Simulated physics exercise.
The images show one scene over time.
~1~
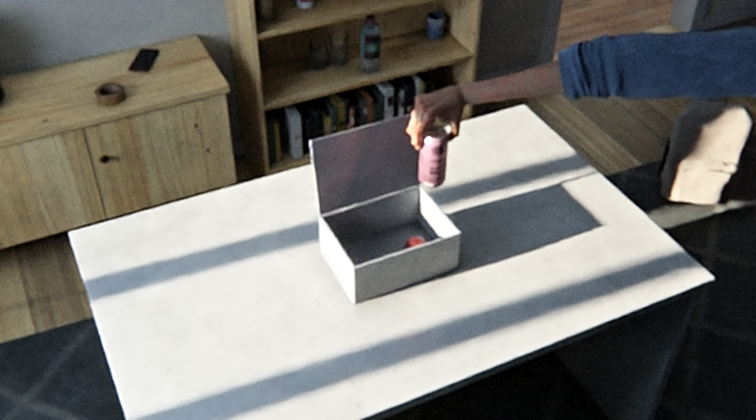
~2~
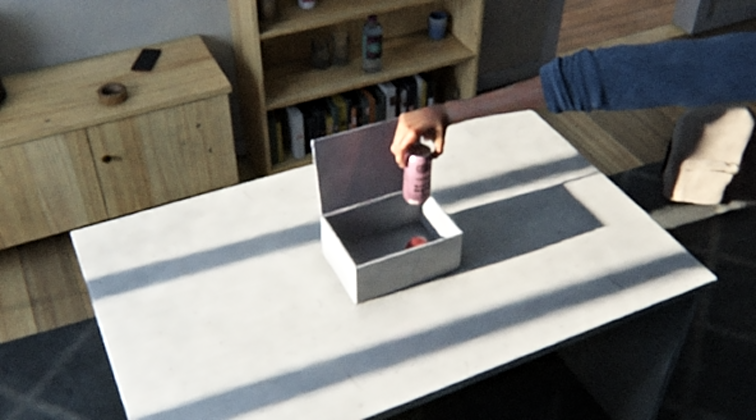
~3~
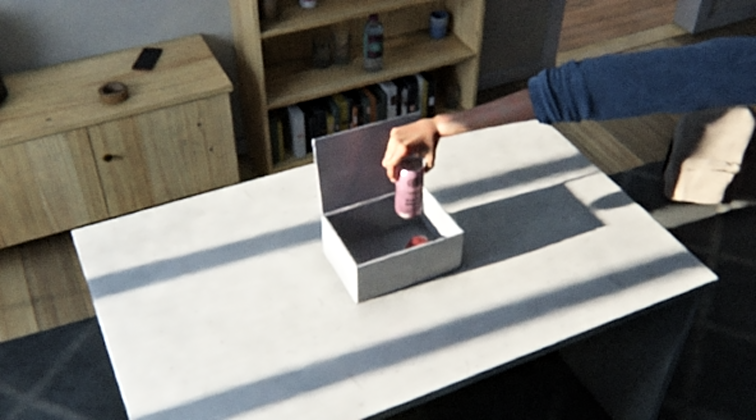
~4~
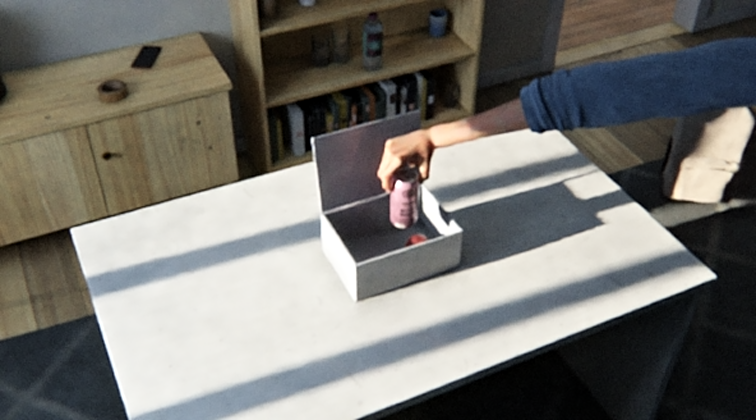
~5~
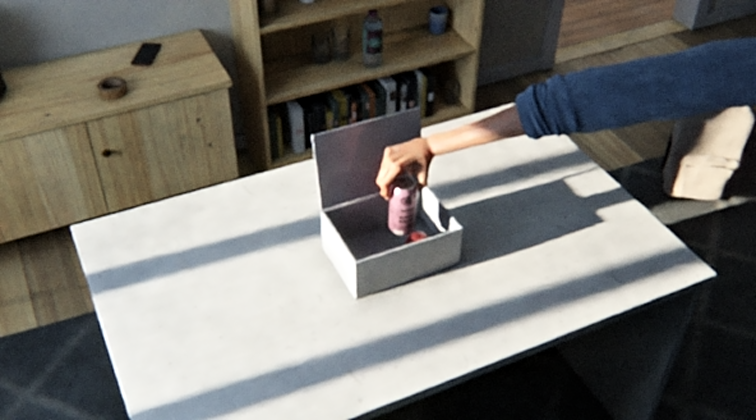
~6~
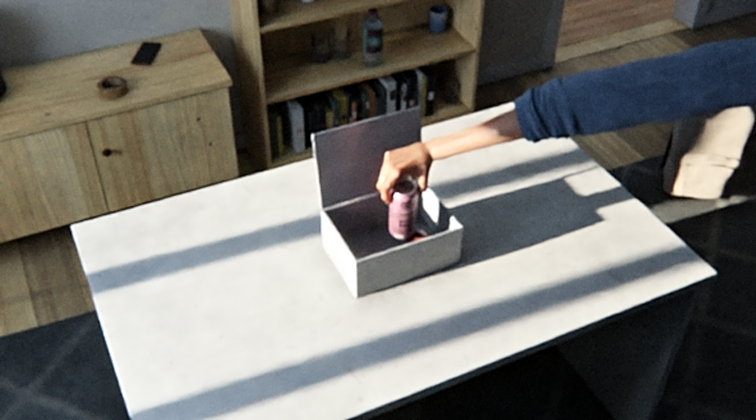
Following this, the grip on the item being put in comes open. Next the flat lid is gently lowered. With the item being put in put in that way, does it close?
Lid down.
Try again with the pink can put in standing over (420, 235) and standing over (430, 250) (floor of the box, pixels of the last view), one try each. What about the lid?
On the first go the lid remains open a bit, and on the second go it settles shut.
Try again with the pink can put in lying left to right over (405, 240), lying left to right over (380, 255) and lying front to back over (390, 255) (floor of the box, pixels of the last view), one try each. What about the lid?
1: Closed. 2: Closed. 3: Closed.
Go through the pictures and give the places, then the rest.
On its way; pink can (434, 157), in the first picture.
On its way; pink can (418, 175), in the second picture.
On its way; pink can (410, 189), in the third picture.
On its way; pink can (405, 199), in the fourth picture.
On its way; pink can (403, 206), in the fifth picture.
In place under the hand; pink can (403, 210), in the sixth picture.
Then, 0.40 s on from there, pink can on its side near (393, 242); red apple shifted about its own width.
Then, 1.50 s on from there, lid 67° above the rim; pink can on its side near (394, 243); red apple shifted about its own width.
Then, 1.90 s on from there, lid 17° above the rim; pink can on its side near (394, 243); red apple shifted about its own width.
In the end, lid shut; toppled in the box, pink can; moved from the start, red apple. At the end, from the last picture's camera, pink can near (394, 243).
